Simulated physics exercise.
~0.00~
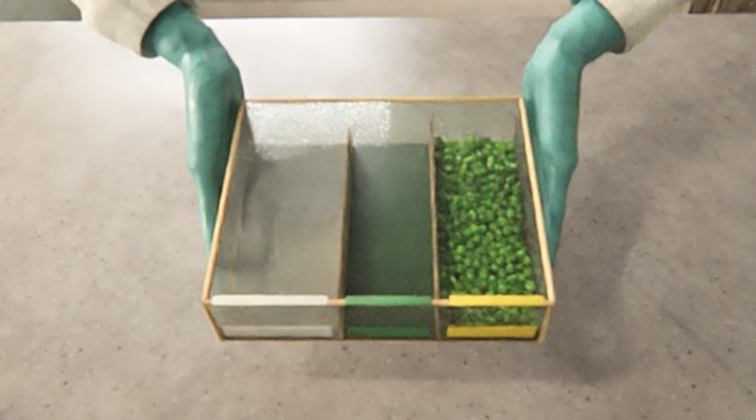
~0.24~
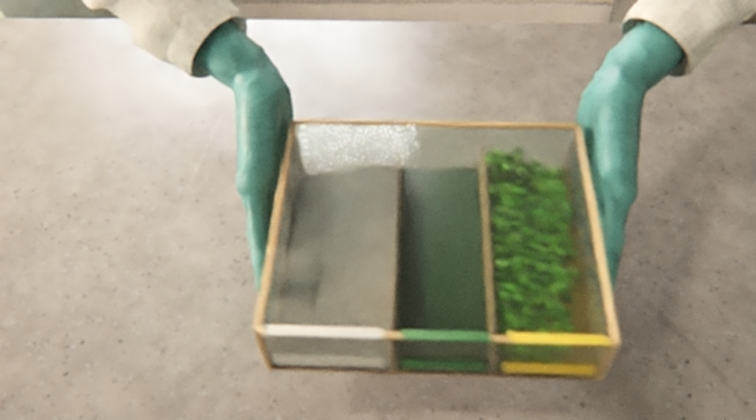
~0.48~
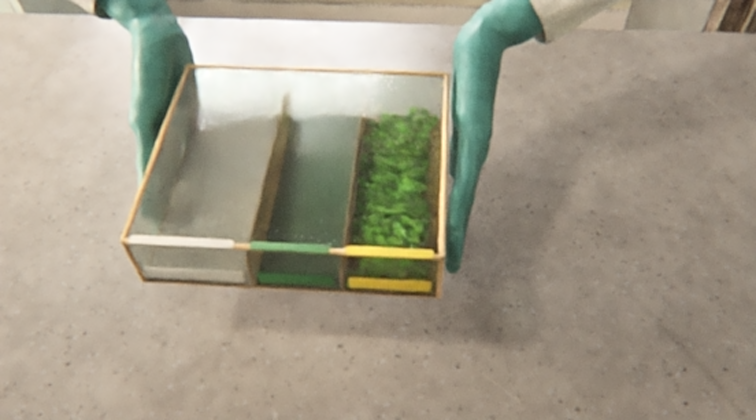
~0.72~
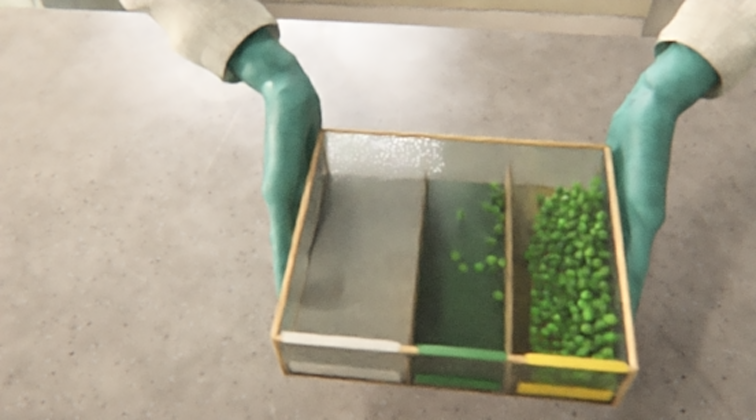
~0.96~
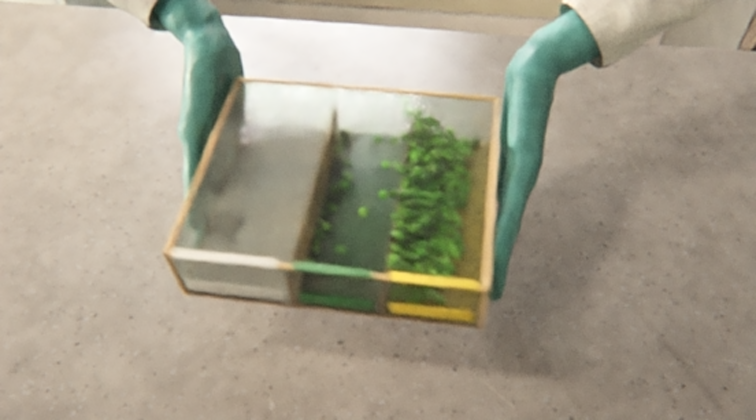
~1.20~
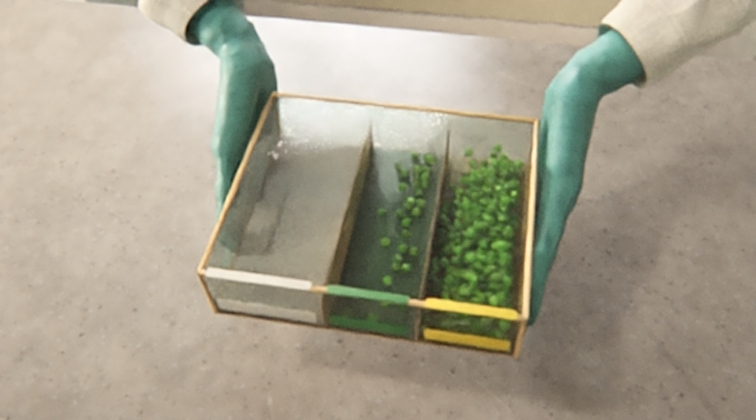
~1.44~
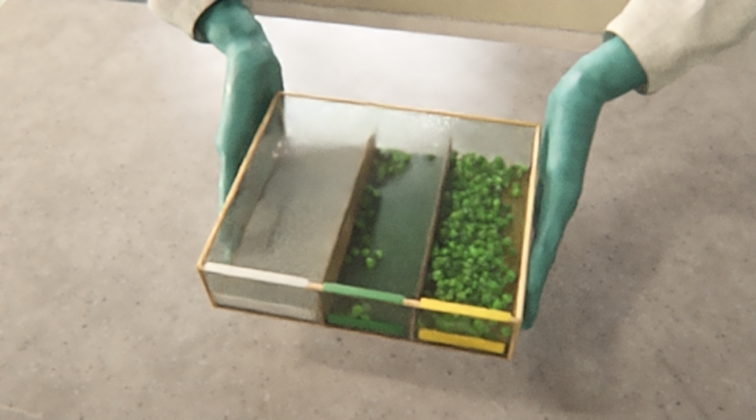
Green pieces fill the yellow-marked right compartment of a clear three-part box as teal-gloved hands shake it side to side above a grey surface. Some cross into the green-marked middle section, and at the end most remain on the right, a few in the middle, and none in the white-marked left.
